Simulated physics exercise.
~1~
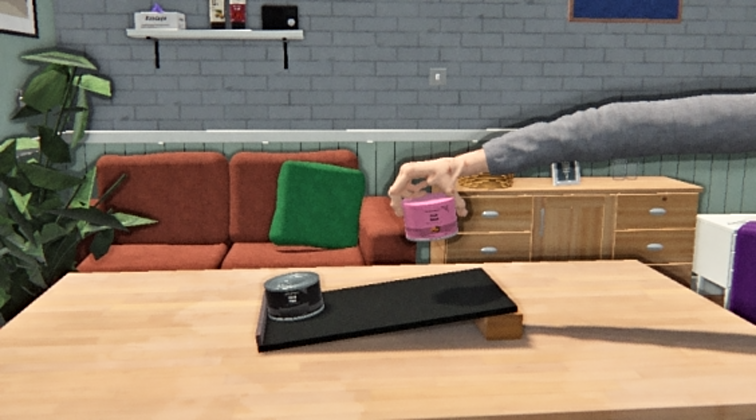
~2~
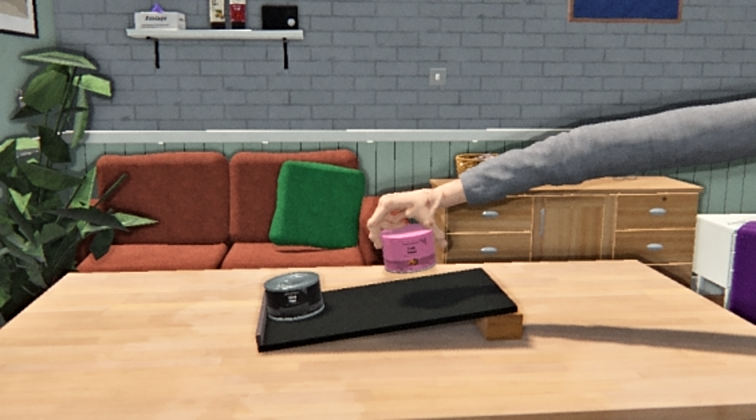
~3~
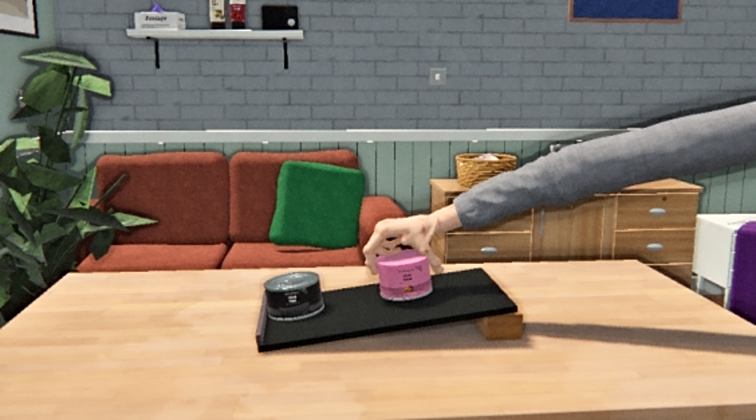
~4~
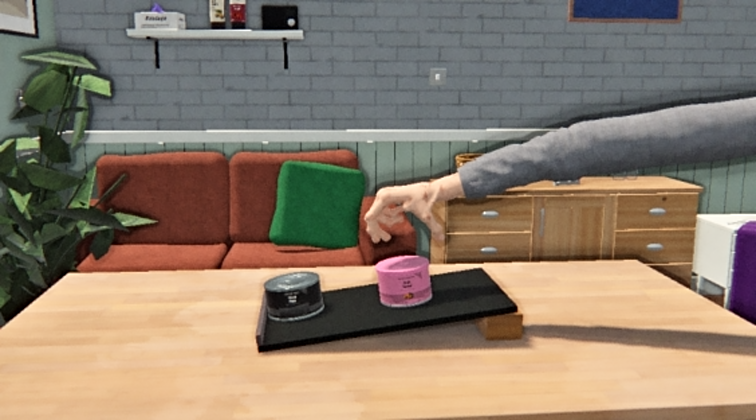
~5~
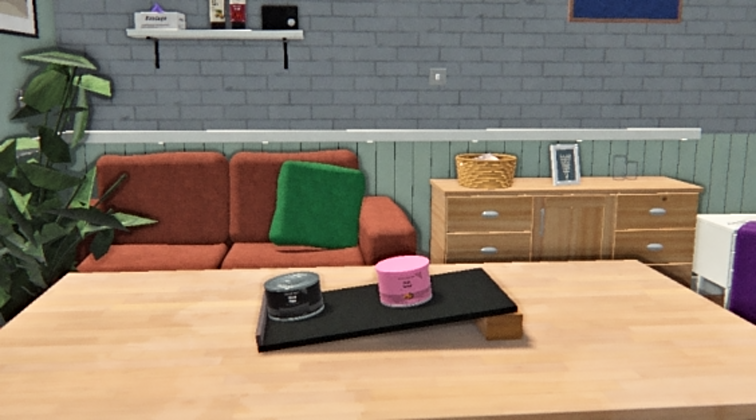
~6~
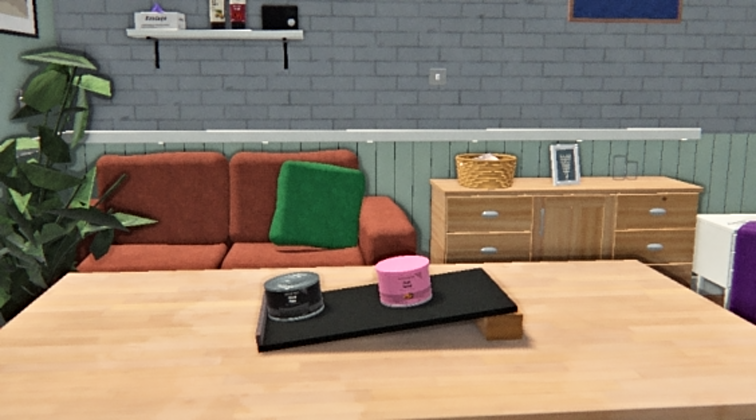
A hand lowers a pink tub onto a tilted black board, withdraws, and it stays put.
